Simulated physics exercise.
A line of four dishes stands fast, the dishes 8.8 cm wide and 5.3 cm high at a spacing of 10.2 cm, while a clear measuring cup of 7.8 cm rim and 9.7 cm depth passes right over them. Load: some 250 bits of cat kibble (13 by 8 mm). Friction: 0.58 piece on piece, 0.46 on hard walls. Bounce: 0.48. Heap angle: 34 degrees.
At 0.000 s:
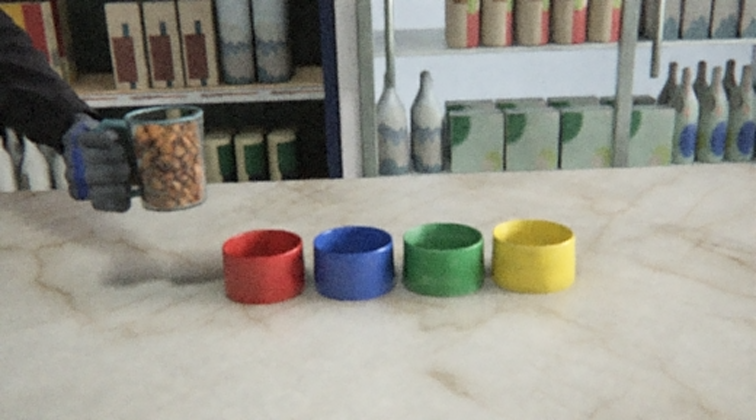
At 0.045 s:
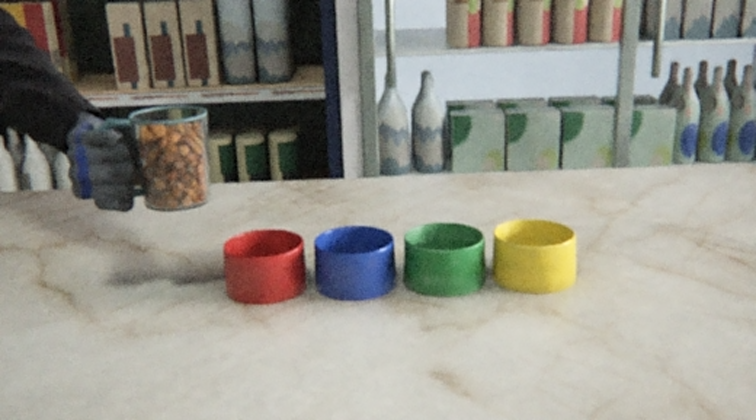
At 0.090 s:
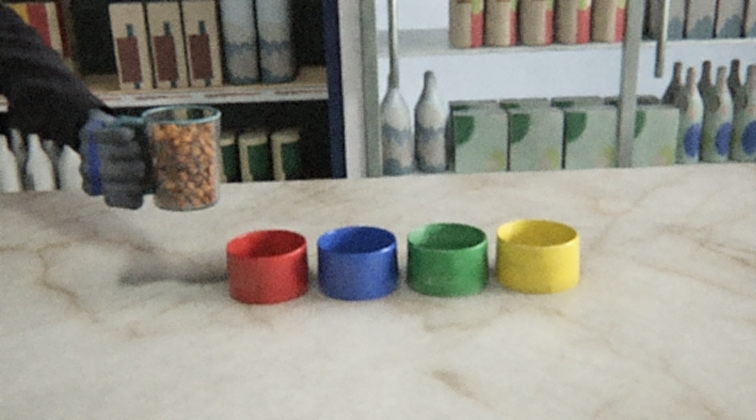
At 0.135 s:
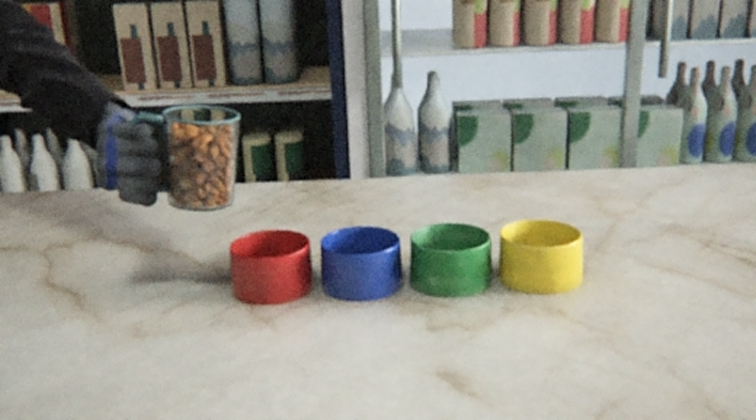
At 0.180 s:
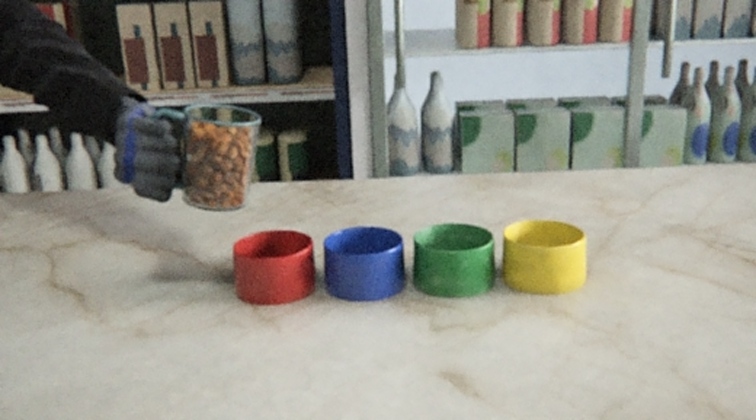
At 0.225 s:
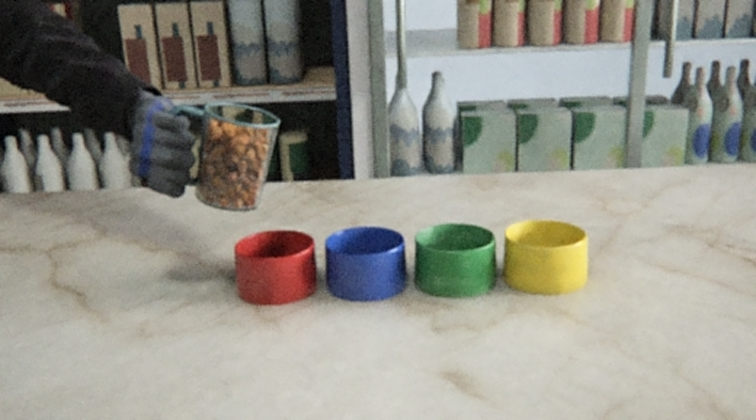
On a pale marble counter in front of stocked shelves, a gloved hand carried a clear cup of brown pieces rightward, gradually tilting it, near a still row of red, blue, green and yellow dishes.
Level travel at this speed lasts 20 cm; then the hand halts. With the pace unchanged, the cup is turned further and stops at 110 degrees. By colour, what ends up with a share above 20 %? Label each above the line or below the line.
Red dish: Below the line; blue dish: Below the line; green dish: Above the line; yellow dish: Below the line; counter: Above the line.
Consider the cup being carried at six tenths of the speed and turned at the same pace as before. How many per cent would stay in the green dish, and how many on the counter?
Shares: Green 60, counter 40.
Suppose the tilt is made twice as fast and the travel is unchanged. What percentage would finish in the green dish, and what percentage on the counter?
Then green 70 and counter 20.
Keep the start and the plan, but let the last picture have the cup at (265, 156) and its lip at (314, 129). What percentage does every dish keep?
Kept per dish: Red = 0, blue = 0, green = 60, yellow = 0.
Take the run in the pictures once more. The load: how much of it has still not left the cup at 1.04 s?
Around 100 per cent of the load.
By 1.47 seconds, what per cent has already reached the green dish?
I'd put it at about 20 % by that time.
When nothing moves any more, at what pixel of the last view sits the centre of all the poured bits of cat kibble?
Somewhere around (437, 271) in the final frame.
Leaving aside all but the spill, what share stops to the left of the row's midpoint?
Roughly 50 per cent.
Then, at 0.72 s, tilt 61 degrees; cup holds 100 %.
After 1.04 s, tilt 90 degrees; cup holds 100 %.
After 1.47 s, tilt 110 degrees; cup holds 65 %, green 20 %.
In the end, at 3.5 s, red 0 %, blue 0 %, green 55 %, yellow 0 %, counter 35 %, cup 10 %.
